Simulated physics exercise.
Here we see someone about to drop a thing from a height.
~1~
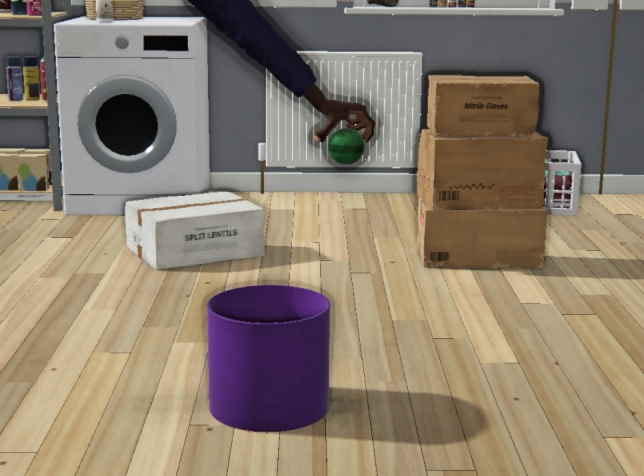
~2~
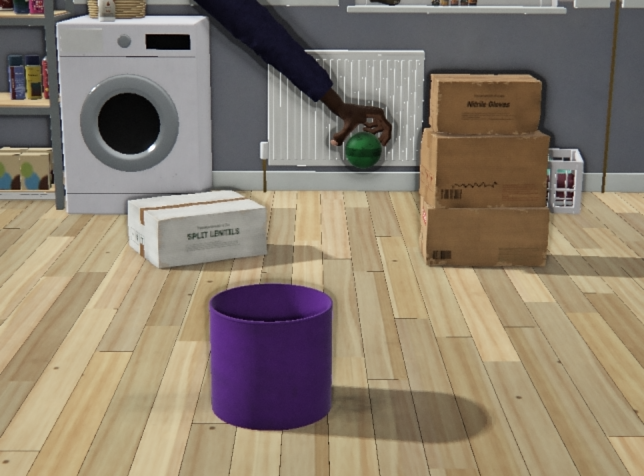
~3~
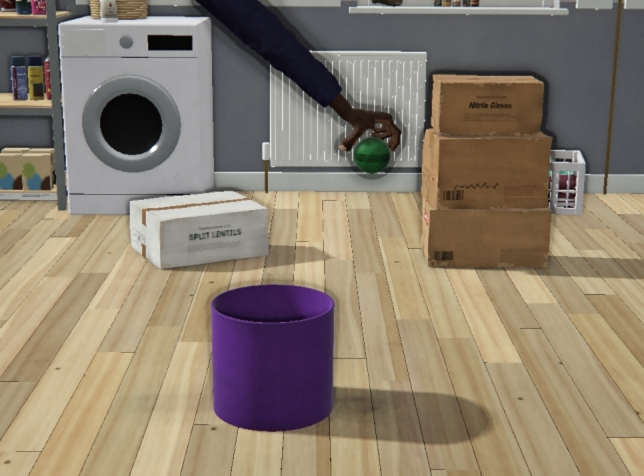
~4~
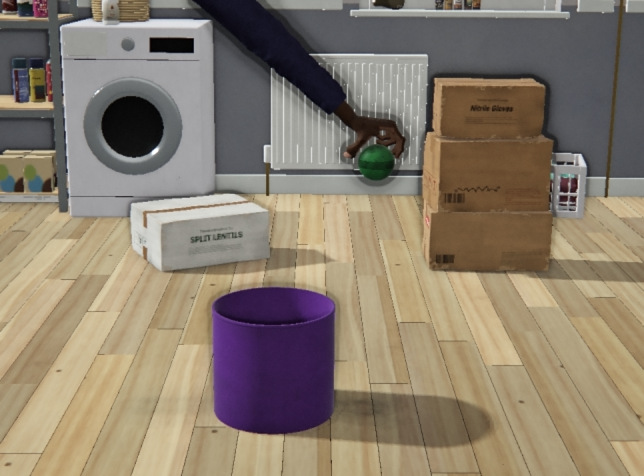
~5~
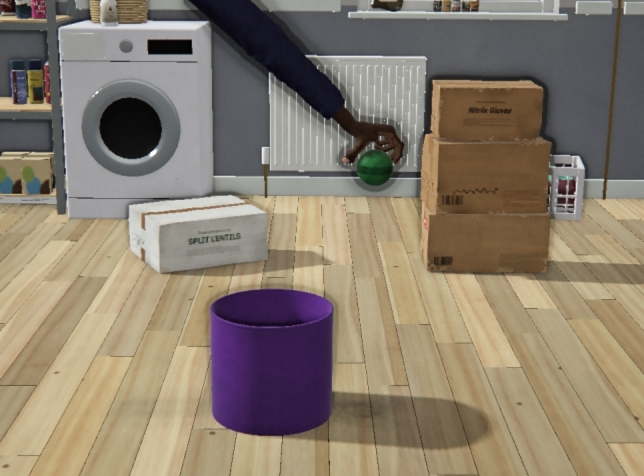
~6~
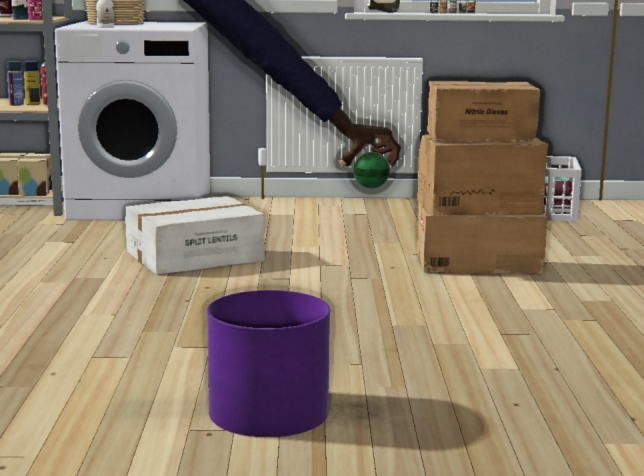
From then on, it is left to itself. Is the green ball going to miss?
Does not score.
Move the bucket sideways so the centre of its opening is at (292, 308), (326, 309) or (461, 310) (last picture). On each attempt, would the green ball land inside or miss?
It stays out; makes it in; stays out.
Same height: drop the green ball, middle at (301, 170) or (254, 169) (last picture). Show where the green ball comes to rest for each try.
It ends around (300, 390) and (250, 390).
Then, 0.18 s on from there, green ball displaced about its own width near (371, 209).
Then, 0.28 s on from there, green ball on its way down near (369, 282).
Then, 0.36 s on from there, green ball on its way down near (367, 364).
In the end, the green ball misses, near (366, 396).
